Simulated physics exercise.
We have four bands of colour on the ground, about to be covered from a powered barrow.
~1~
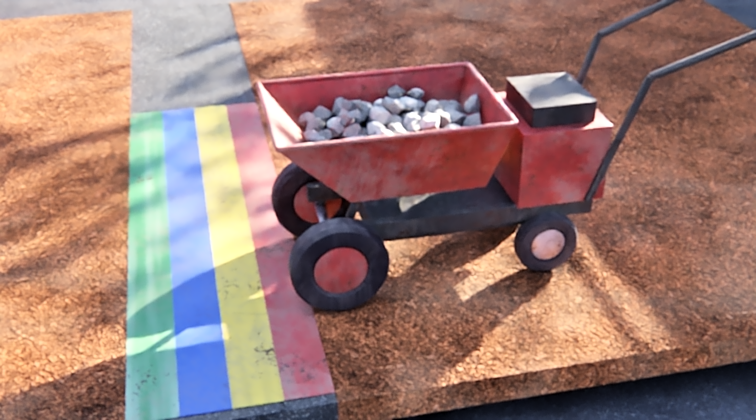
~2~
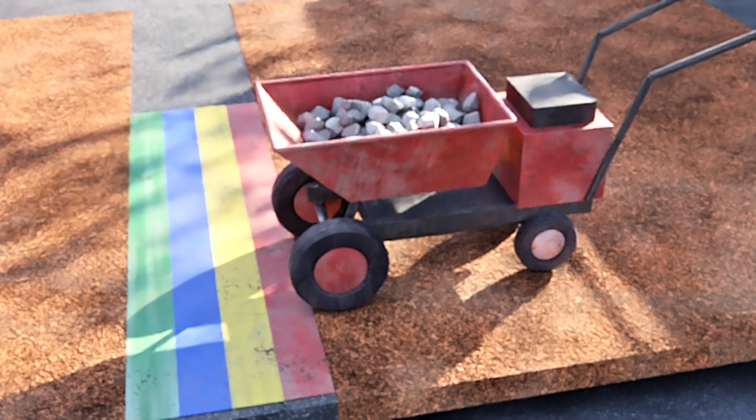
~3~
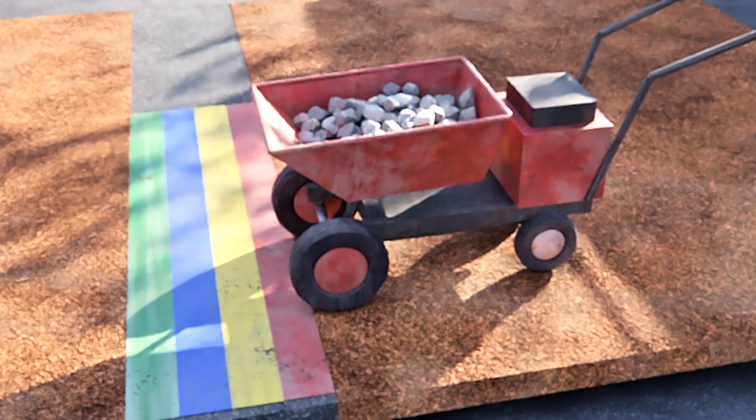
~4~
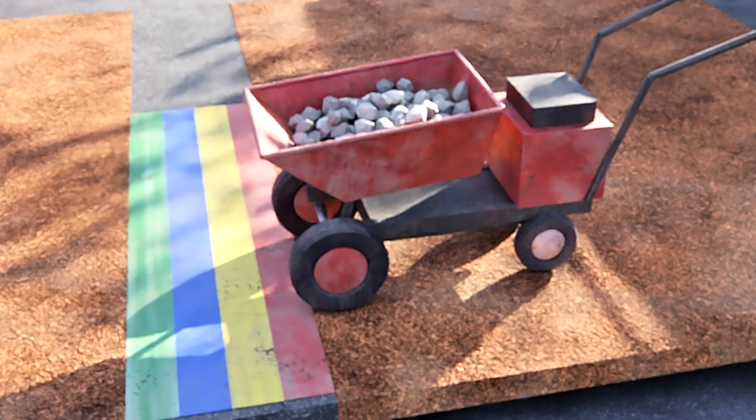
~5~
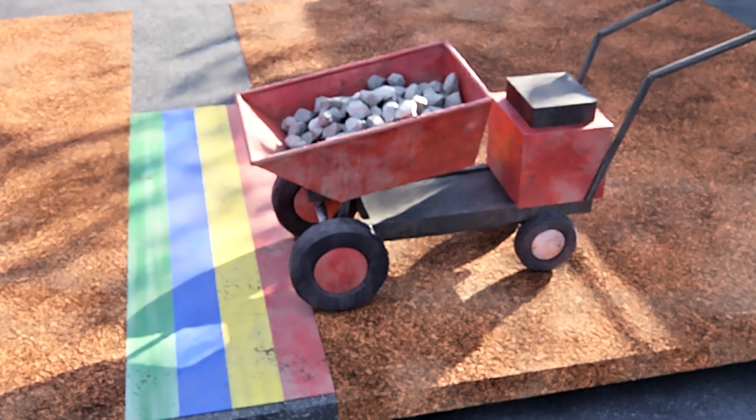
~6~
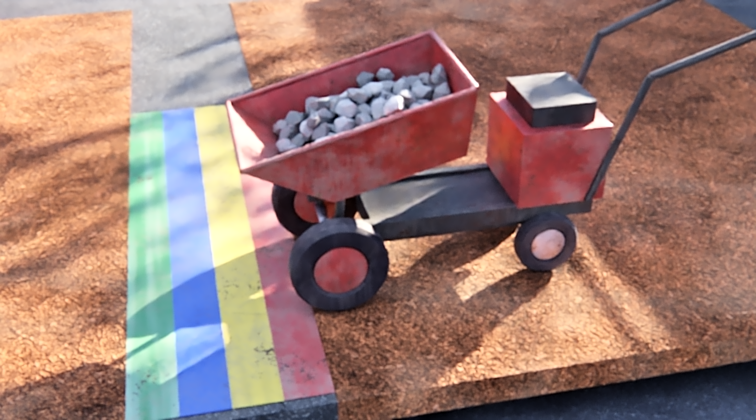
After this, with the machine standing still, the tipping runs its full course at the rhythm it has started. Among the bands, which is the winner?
That would be the green band.
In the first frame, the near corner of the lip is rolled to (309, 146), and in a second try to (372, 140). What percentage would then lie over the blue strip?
Result: Try 1 = 20 %, try 2 = 20 %.
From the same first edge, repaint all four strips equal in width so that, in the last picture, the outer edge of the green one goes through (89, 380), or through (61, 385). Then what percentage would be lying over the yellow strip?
Near 0 in a hundred and near 0 in a hundred.
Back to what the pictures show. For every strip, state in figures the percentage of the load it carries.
Red strip about 0 per cent, yellow strip about 0 per cent, blue strip about 5 per cent, green strip about 30 per cent.
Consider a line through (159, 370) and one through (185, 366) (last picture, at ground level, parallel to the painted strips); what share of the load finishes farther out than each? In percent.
About 60 % and 70 %.
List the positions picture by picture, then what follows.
The first picture shows lip of the skip at (278, 150), level; top of the load at (411, 122), broken stones; red strip at (298, 345); yellow strip at (250, 351); blue strip at (201, 359); green strip at (152, 366).
The second picture shows lip of the skip at (276, 150), level; top of the load at (410, 121).
The third picture shows lip of the skip at (271, 153), tipped barely; top of the load at (406, 119).
The fourth picture shows lip of the skip at (263, 157), tipped a little; top of the load at (400, 116).
The fifth picture shows lip of the skip at (253, 164), tipped a little; top of the load at (405, 116).
The sixth picture shows lip of the skip at (242, 172), tipped clearly; top of the load at (407, 106); red strip at (298, 345); yellow strip at (250, 351); blue strip at (201, 359); green strip at (152, 366).
Soon, skip tipped steeply; all in the skip.
A while on, skip tipped right over; about two thirds in the skip; a stray few over the blue strip; about a quarter over the green strip; a small part off the paint.
Towards the end, skip tipped right over; about a quarter in the skip; a small part over the blue strip; about a third over the green strip; about a third off the paint.
Finally, skip tipped right over; about a quarter in the skip; none over the red strip; none over the yellow strip; a small part over the blue strip; about a third over the green strip; about a third off the paint.
